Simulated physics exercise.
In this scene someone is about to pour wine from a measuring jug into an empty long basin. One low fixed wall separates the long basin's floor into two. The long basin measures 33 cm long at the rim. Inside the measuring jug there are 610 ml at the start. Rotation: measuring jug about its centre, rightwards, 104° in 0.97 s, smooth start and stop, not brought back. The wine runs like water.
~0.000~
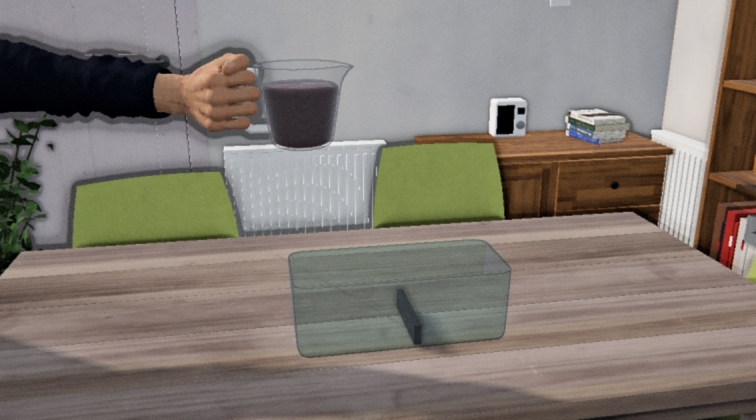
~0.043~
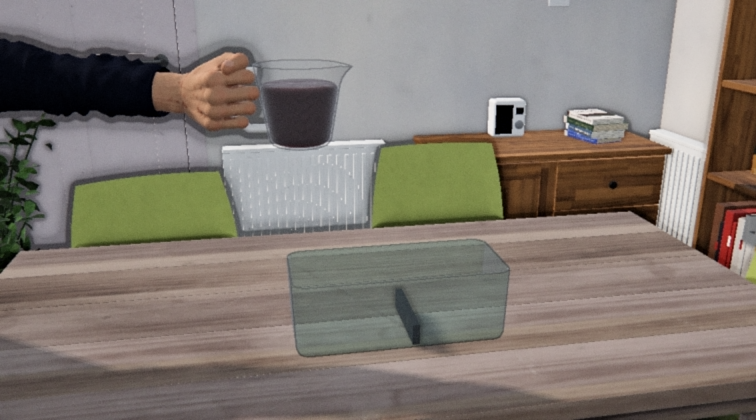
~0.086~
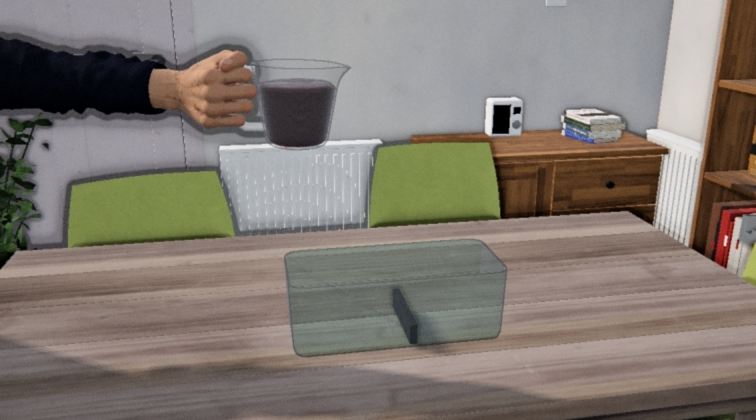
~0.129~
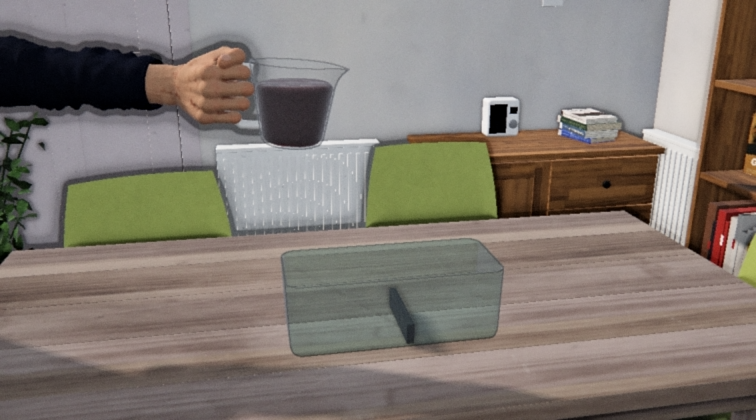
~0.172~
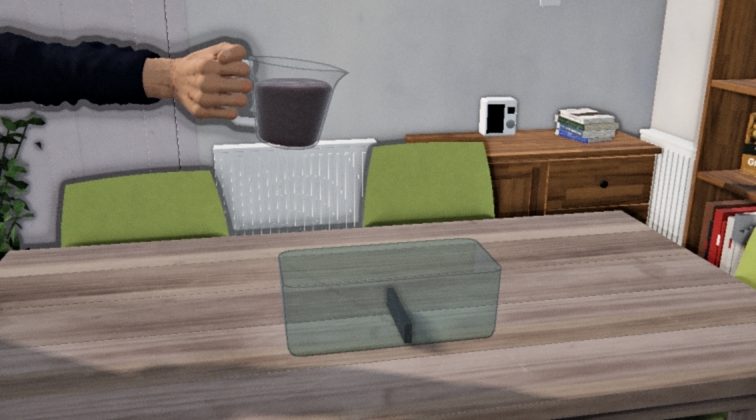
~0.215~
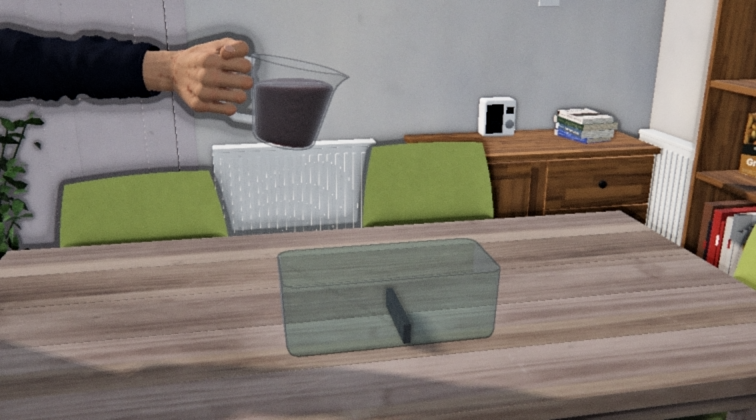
A hand held a clear measuring jug of dark wine above an empty long glass basin with a low wall inside, on a wooden table, and slowly tilted the jug slightly to the right.
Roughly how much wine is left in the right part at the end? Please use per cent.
Roughly 52 per cent is left in the right part.
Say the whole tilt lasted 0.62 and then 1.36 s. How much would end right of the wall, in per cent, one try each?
The first try gives around 35 percent, the second around 60 percent.
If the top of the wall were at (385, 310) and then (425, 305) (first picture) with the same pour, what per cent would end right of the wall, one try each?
Around 85 and 10 percent, in that order.
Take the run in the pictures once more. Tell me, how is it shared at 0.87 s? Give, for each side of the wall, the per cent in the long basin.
Around 12 on the left and around 38 on the right.
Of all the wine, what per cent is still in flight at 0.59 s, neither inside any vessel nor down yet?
About 24 per cent.
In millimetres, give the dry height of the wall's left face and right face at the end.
Near 22 mm for the left and near 16 mm for the right.
By 0.59 s the tilt is 70° and 76 per cent is still to pour, 0 is left of the wall and 0 right of it.
By 0.87 s the tilt is 101° and 16 per cent is still to pour, 11 is left of the wall and 38 right of it.
By 1.16 s the tilt is 104° and 0 per cent is still to pour, 43 is left of the wall and 51 right of it.
By 1.47 s the tilt is 104° and 0 per cent is still to pour, 44 is left of the wall and 52 right of it.
At rest 44 per cent lies left of the wall, 52 right of it and 4 outside.
